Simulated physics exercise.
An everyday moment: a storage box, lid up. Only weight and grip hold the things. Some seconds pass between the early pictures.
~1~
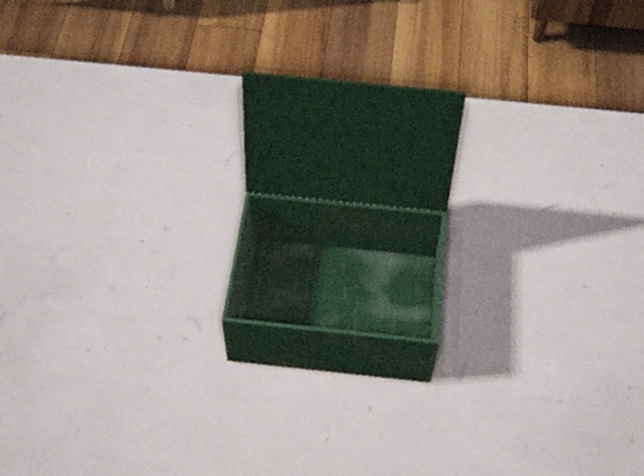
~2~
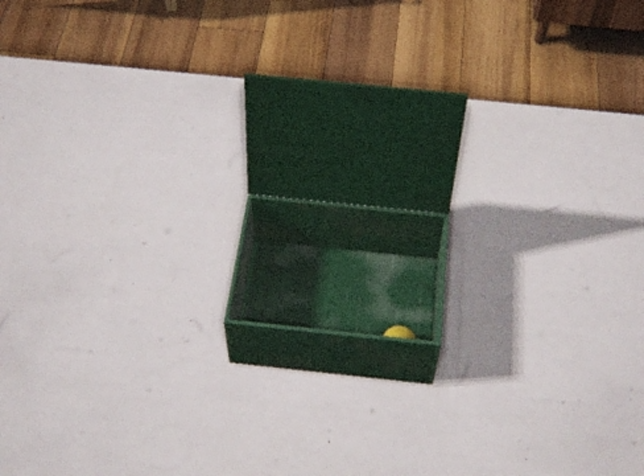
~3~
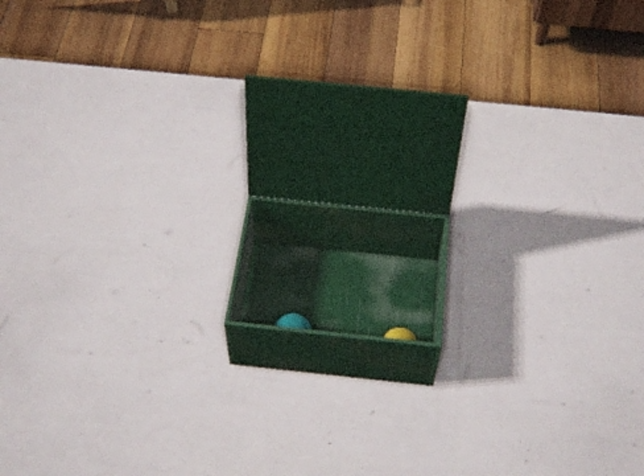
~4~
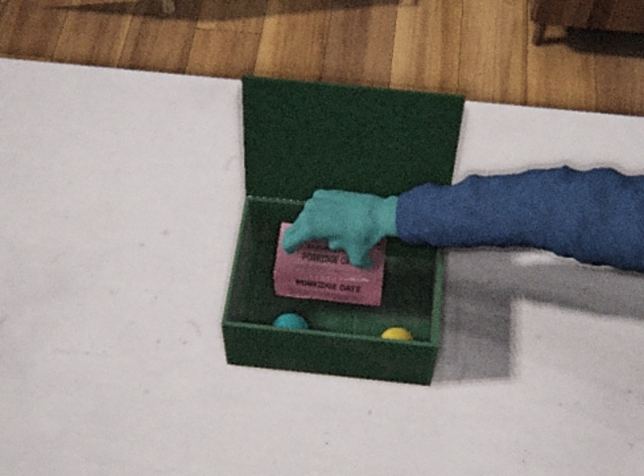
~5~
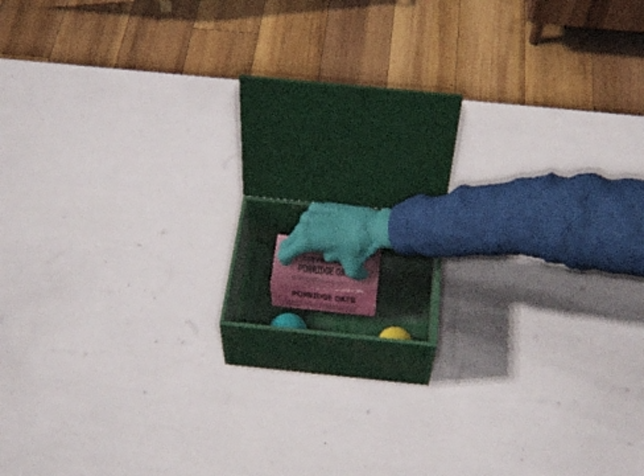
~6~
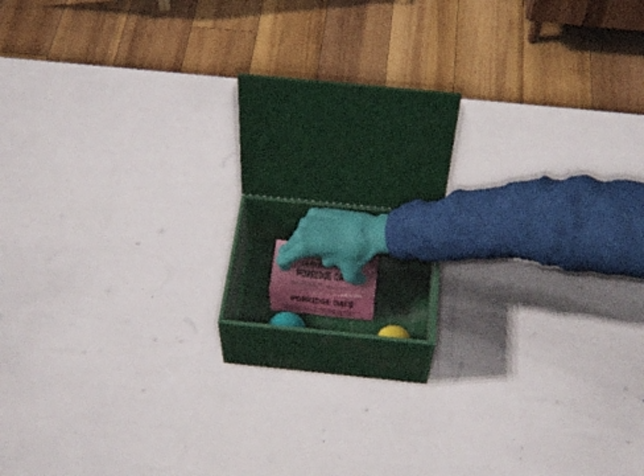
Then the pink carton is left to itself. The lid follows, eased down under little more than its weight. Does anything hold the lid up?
It sits on the rim.
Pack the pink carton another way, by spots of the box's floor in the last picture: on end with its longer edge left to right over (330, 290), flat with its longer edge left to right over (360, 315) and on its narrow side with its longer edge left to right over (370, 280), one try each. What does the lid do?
First, it stays ajar; second, it shuts flat; third, it sits on the rim.
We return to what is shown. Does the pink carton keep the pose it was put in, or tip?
The pink carton keeps its pose.
Then, 1.20 s later than the last frame, lid starting down.
Then, 1.60 s later than the last frame, lid 57° above the rim.
Then, 1.80 s later than the last frame, lid 36° above the rim.
Then, 2.00 s later than the last frame, lid 11° above the rim.
When it is over, lid shut; all 3 as before. End places, in pixels of the last picture, pink carton near (325, 281).
